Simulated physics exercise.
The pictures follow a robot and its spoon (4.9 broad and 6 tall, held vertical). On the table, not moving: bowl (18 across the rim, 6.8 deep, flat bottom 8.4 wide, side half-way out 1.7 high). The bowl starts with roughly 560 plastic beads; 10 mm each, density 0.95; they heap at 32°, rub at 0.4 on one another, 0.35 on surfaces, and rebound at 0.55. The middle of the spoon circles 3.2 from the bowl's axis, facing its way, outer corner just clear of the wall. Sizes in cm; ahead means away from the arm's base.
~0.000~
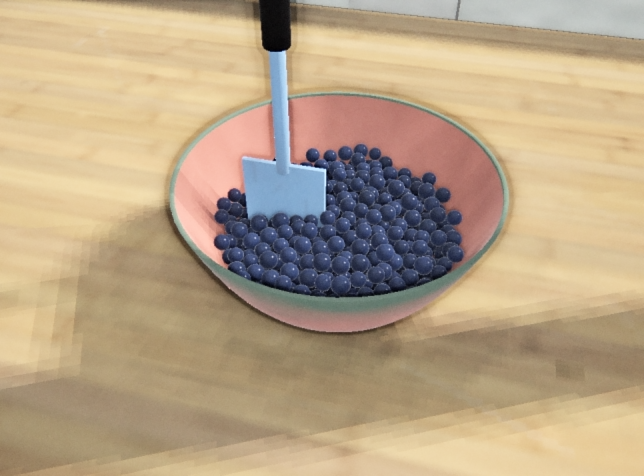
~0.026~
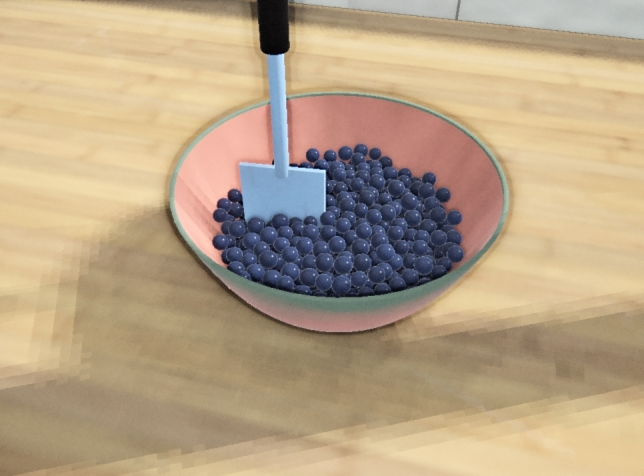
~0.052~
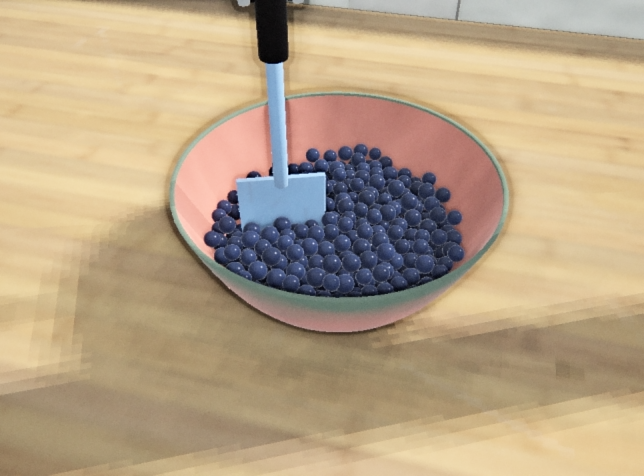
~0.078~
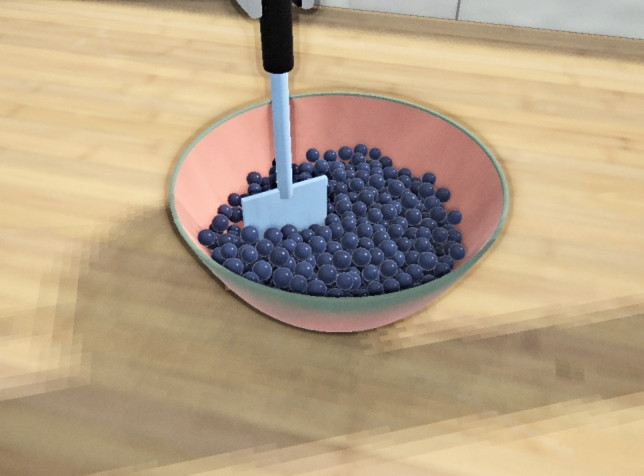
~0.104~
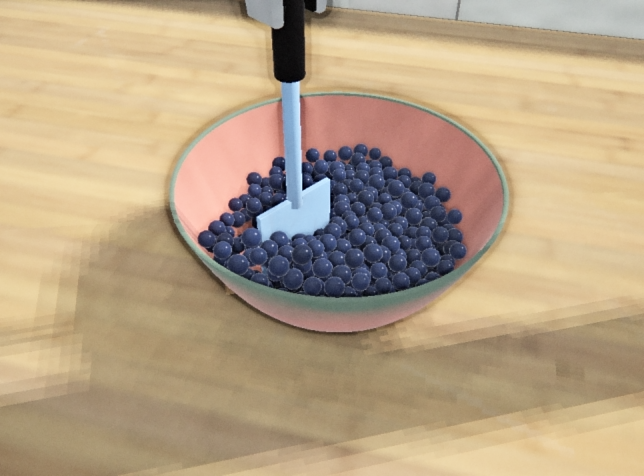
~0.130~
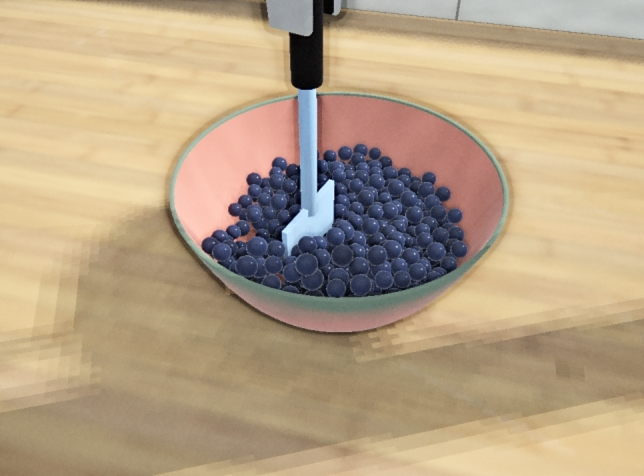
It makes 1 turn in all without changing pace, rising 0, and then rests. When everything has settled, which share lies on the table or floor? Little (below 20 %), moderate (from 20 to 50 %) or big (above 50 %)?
On the table or floor the share is little, below 20 %.
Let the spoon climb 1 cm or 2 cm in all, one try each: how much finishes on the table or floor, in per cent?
About 5 and 5 per cent.
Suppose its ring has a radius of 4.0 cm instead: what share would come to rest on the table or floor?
In that case some 15 per cent.
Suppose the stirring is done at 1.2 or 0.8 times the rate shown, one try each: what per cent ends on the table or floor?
Some 15 and 5 per cent.
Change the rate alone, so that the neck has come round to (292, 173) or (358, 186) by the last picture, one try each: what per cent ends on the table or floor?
Some 0 and 30 per cent.
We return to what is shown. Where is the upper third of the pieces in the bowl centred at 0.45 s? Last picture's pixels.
Near (298, 146).
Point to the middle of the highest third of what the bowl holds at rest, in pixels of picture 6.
At about (262, 240).
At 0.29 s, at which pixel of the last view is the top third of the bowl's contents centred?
At about (432, 183).
After 0.29 s, 184° round, highest piece 9 above the table; 555 in the bowl, 4 on the table or floor, 4 in flight or on the tool.
After 0.45 s, 292° round, highest piece 9 above the table; 530 in the bowl, 22 on the table or floor, 11 in flight or on the tool.
After 0.73 s, 0° round, highest piece 7 above the table; 516 in the bowl, 47 on the table or floor.
After 1.43 s, 0° round, highest piece 7 above the table; 516 in the bowl, 47 on the table or floor.
At rest, 516 in the bowl, 47 on the table or floor. That is 8 % on the table or floor.
